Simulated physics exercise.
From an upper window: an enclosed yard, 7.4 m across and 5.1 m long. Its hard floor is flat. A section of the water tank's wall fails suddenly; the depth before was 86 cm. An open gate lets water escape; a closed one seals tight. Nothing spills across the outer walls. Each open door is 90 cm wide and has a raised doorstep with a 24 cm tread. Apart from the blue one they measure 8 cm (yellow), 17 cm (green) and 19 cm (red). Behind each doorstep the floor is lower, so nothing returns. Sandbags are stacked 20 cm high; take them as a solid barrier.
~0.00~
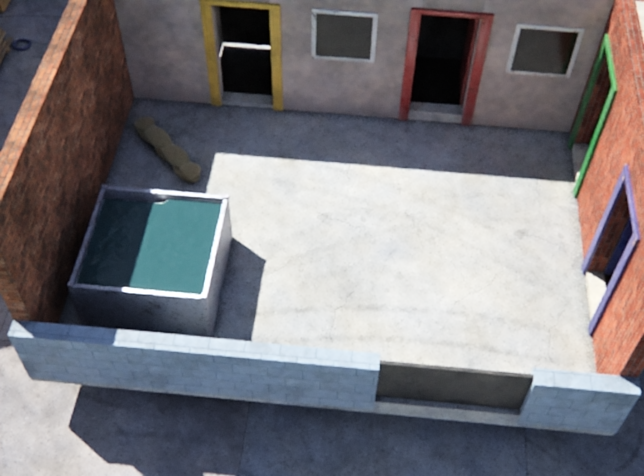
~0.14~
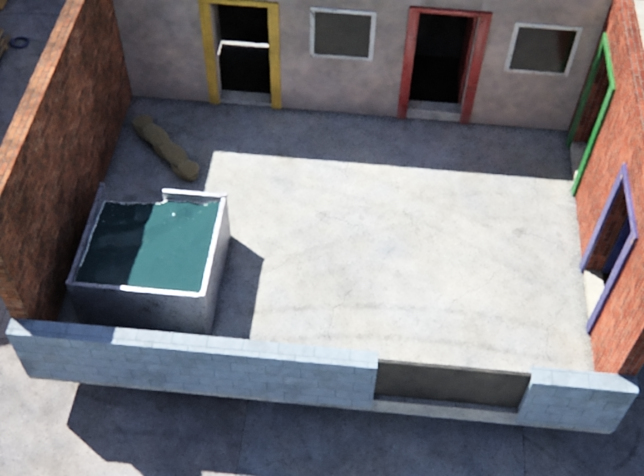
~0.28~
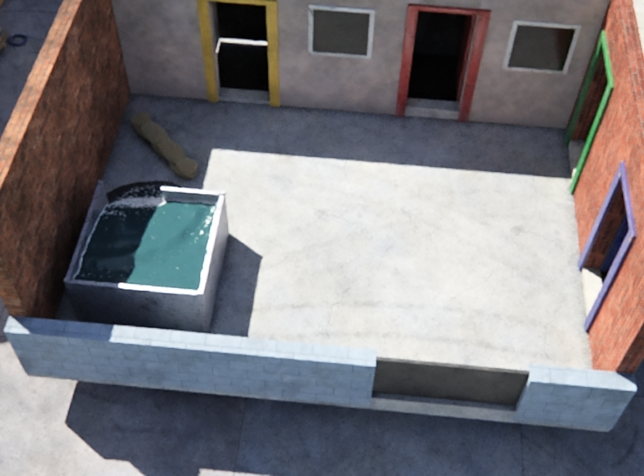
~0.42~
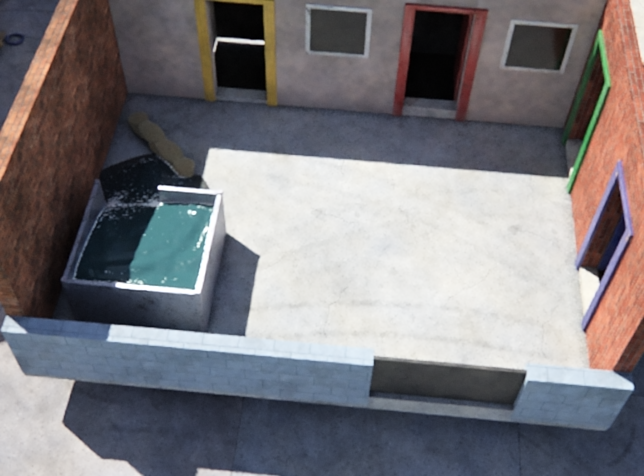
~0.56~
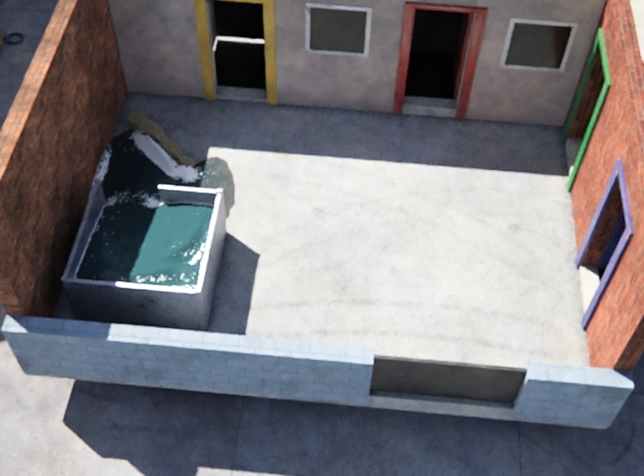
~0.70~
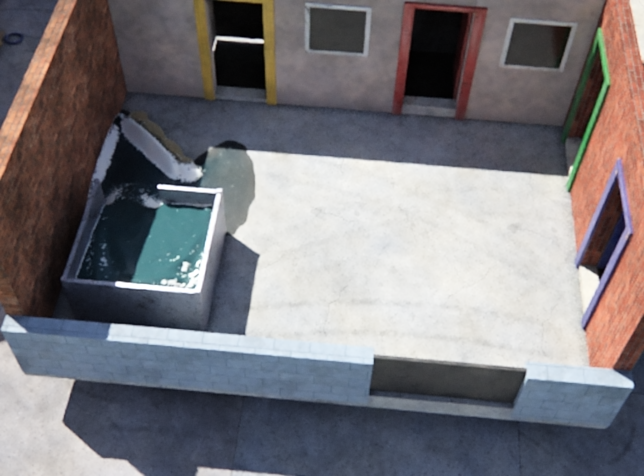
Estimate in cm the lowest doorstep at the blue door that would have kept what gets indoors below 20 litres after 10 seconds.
At least 6 cm or so.
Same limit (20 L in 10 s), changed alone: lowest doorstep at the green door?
About 14.0 cm at green.
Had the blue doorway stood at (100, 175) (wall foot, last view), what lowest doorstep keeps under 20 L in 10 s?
Roughly 28 cm.
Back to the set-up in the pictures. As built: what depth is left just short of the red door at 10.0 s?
About 6.5 cm.
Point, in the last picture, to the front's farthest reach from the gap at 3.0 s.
Around (509, 124).
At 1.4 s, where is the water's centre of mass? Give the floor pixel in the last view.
Around (155, 217).
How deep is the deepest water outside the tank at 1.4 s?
Up to some 66 cm.
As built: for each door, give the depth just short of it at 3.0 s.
In cm: Yellow 12, green 0, blue 0, red 7.
After 1.4 s water covers 20 % of the floor, deepest (66 cm) near (128, 94); it has not reached the blue door.
After 3.0 s water covers 40 % of the floor, deepest (33 cm) near (102, 172); it has not reached the blue door.
After 10.0 s water covers 95 % of the floor, deepest (12 cm) near (593, 399); 11 cm at the blue door, 0 litres in over its 11 cm doorstep.
At the blue door as built, the water arrived by 4.4 s and peaked near 11 cm at 10.0 s.
Run again over the same 10 s with other heights there, 30 litres in over 5 cm, 11 litres over 7 cm. The limit of 20 litres is kept from about 6 cm up.
